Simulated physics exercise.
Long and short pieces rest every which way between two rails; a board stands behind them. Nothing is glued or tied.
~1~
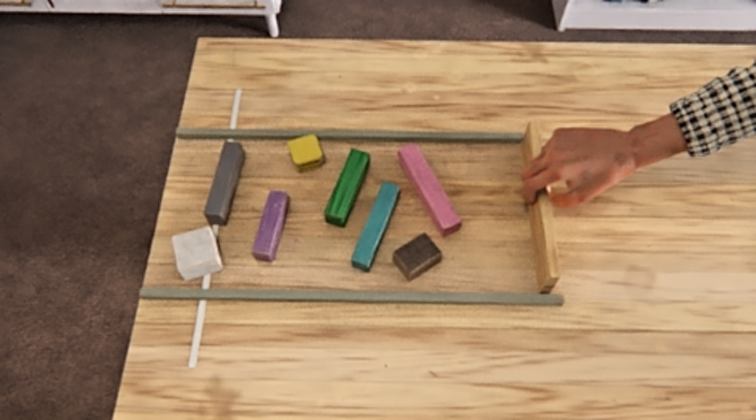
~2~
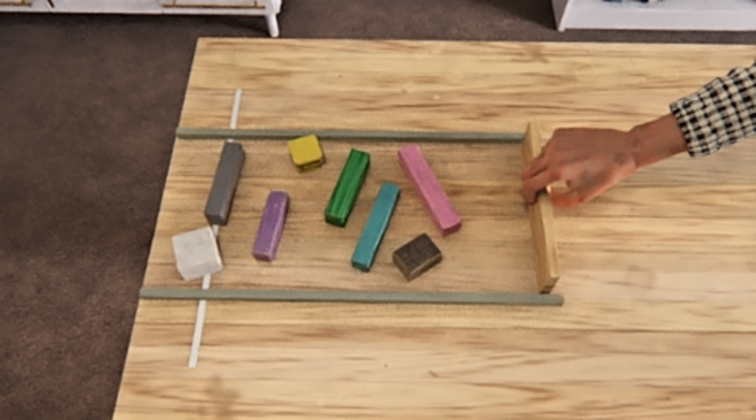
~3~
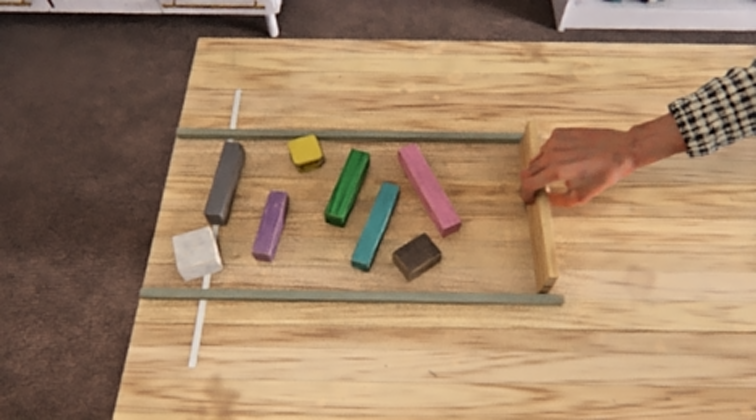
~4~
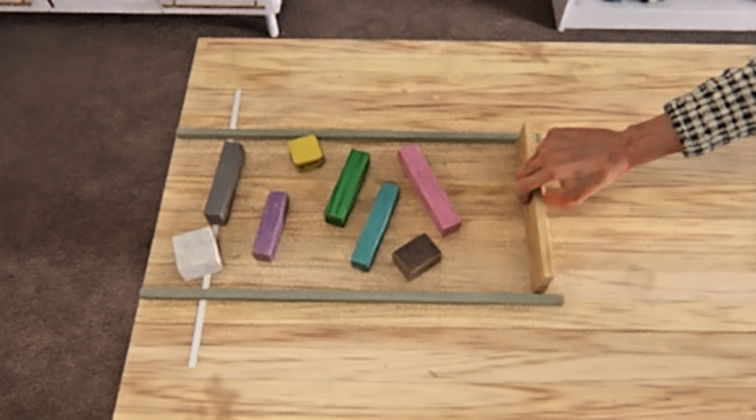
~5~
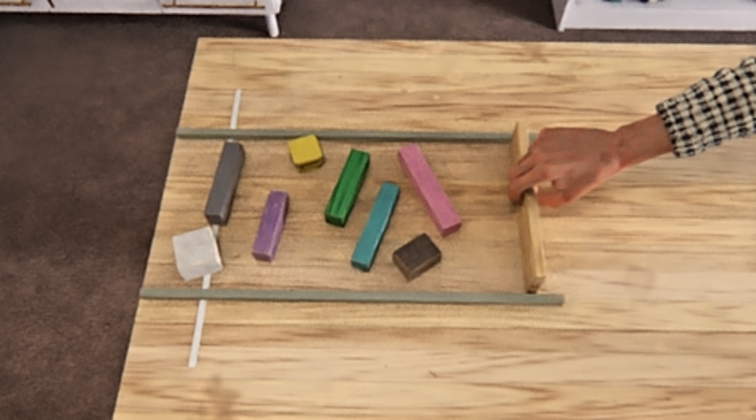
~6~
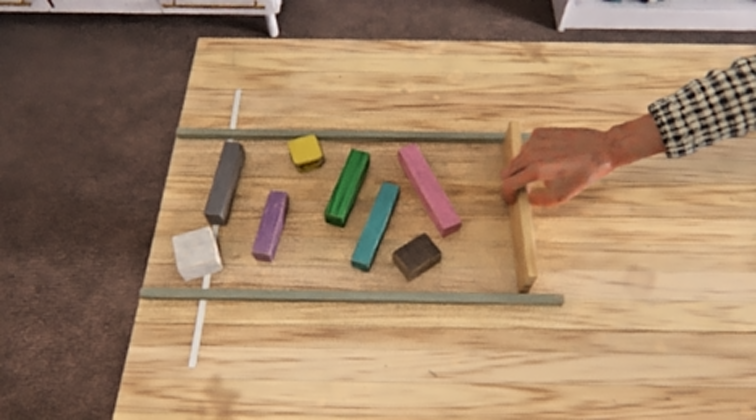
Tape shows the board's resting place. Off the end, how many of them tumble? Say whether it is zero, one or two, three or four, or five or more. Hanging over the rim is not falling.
Watch it: A handful - three or four - go plunging down.
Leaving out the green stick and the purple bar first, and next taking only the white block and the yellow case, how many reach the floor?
Count of fallen: 1 / 2.
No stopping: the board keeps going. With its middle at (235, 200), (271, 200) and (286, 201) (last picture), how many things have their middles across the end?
First 2, then 0, finally 0.
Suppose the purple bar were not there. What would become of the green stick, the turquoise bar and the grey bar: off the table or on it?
So the green stick keeps its place, the turquoise bar keeps its place and the grey bar goes down.
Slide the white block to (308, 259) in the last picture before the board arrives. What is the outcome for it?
In the end the white block slides off.
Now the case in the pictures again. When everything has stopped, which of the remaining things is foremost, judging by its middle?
The green stick.
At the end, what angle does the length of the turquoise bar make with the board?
Close to 5°.
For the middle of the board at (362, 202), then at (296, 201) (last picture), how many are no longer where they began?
Tally: 5; 7.
Early on, none off yet; white block at rest near (197, 254); grey bar at rest near (225, 183); purple bar at rest near (271, 225).
Finally, the number that fall off is three or four; lost, yellow case, purple bar, grey bar and white block.
